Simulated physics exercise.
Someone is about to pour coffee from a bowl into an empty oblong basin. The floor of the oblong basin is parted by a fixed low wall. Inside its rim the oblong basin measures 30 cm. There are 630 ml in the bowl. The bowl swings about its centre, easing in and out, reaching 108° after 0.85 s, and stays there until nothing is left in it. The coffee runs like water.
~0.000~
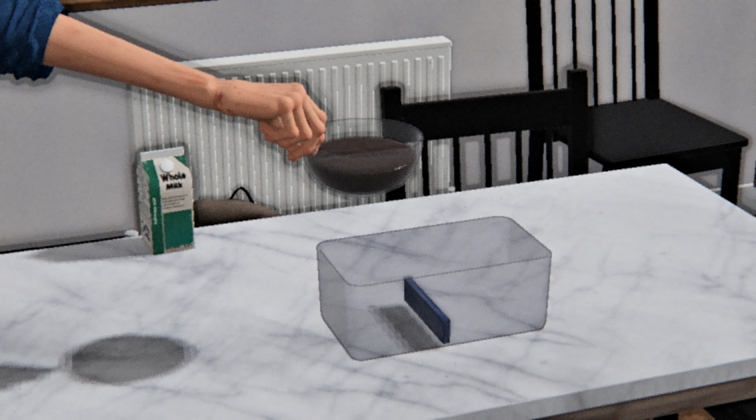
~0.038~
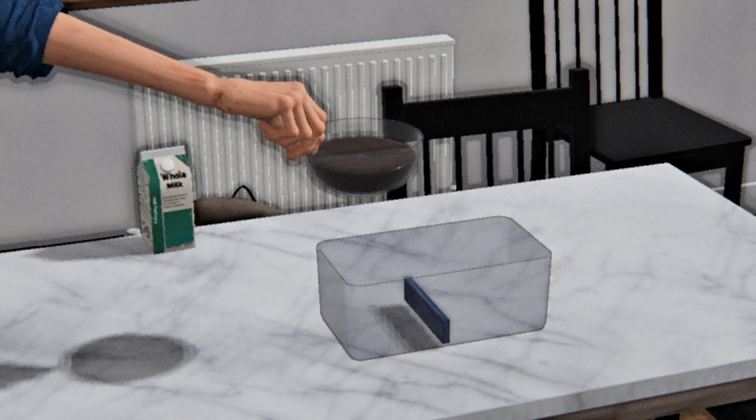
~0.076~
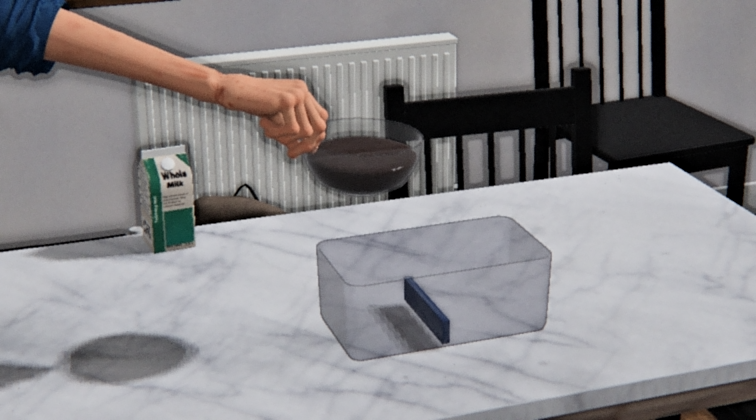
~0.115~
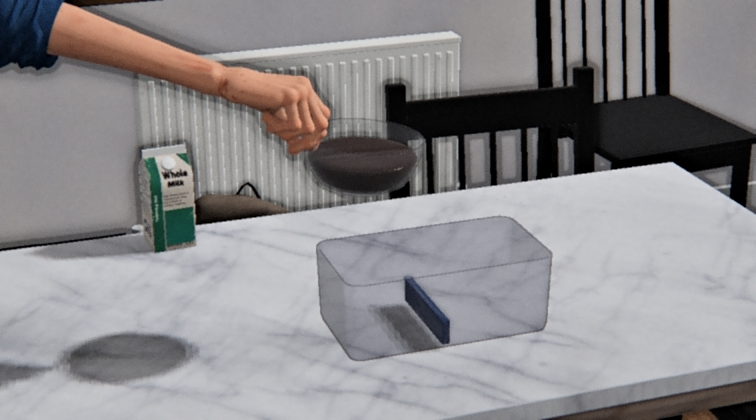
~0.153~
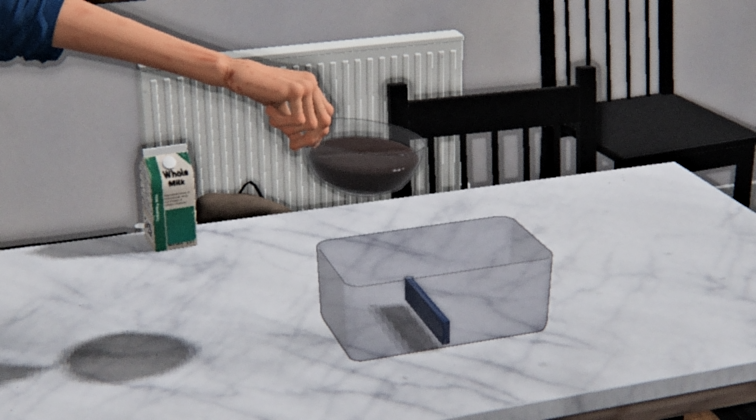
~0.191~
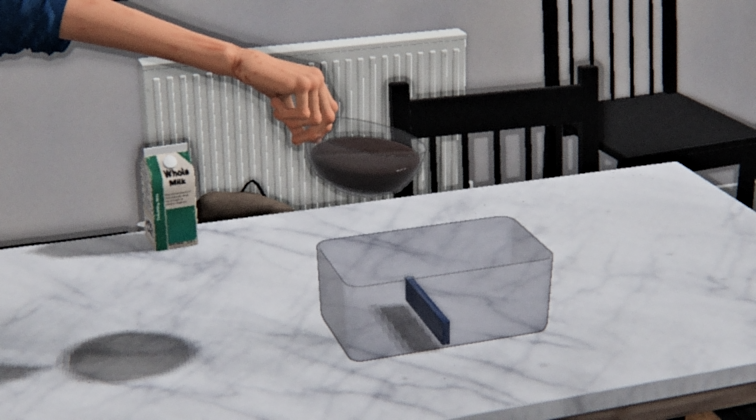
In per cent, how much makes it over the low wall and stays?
Roughly 74 per cent is past the wall.
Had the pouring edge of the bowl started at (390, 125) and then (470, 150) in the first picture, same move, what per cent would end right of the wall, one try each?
In turn about 50 and 90 per cent.
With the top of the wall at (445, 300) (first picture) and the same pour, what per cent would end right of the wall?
In that case some 55 per cent.
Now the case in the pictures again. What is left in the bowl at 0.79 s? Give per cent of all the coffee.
Some 1 per cent.
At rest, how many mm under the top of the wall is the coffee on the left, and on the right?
Some 30 mm on the left and 18 mm on the right.
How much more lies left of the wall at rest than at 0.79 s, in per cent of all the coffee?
Near 7 in a hundred.
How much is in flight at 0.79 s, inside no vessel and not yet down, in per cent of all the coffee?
Near 6 in a hundred.
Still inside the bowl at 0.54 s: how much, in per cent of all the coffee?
Near 38 in a hundred.
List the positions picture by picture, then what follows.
In the first picture, tilt 0°; pouring edge (418, 131); surface from (307, 160) to (412, 147); the oblong basin's rim runs from (331, 266) to (530, 236); the wall's top is at (427, 299).
In the second picture, tilt 1°; pouring edge (418, 132); surface from (307, 160) to (412, 147).
In the third picture, tilt 2°; pouring edge (418, 133); surface from (307, 159) to (412, 147).
In the fourth picture, tilt 5°; pouring edge (419, 136); surface from (308, 157) to (413, 148).
In the fifth picture, tilt 8°; pouring edge (421, 139); surface from (310, 156) to (414, 149).
In the sixth picture, tilt 13°; pouring edge (422, 144); surface from (310, 156) to (416, 150).
Then, 0.54 s in, the tilt is 76° and 39 per cent is still to pour, 0 is left of the wall and 14 right of it.
Then, 0.79 s in, the tilt is 107° and 1 per cent is still to pour, 19 is left of the wall and 74 right of it.
Then, 1.06 s in, the tilt is 108° and 0 per cent is still to pour, 26 is left of the wall and 73 right of it.
Then, 1.35 s in, the tilt is 108° and 0 per cent is still to pour, 26 is left of the wall and 74 right of it.
Finally, 26 per cent lies left of the wall, 74 right of it and 1 outside.
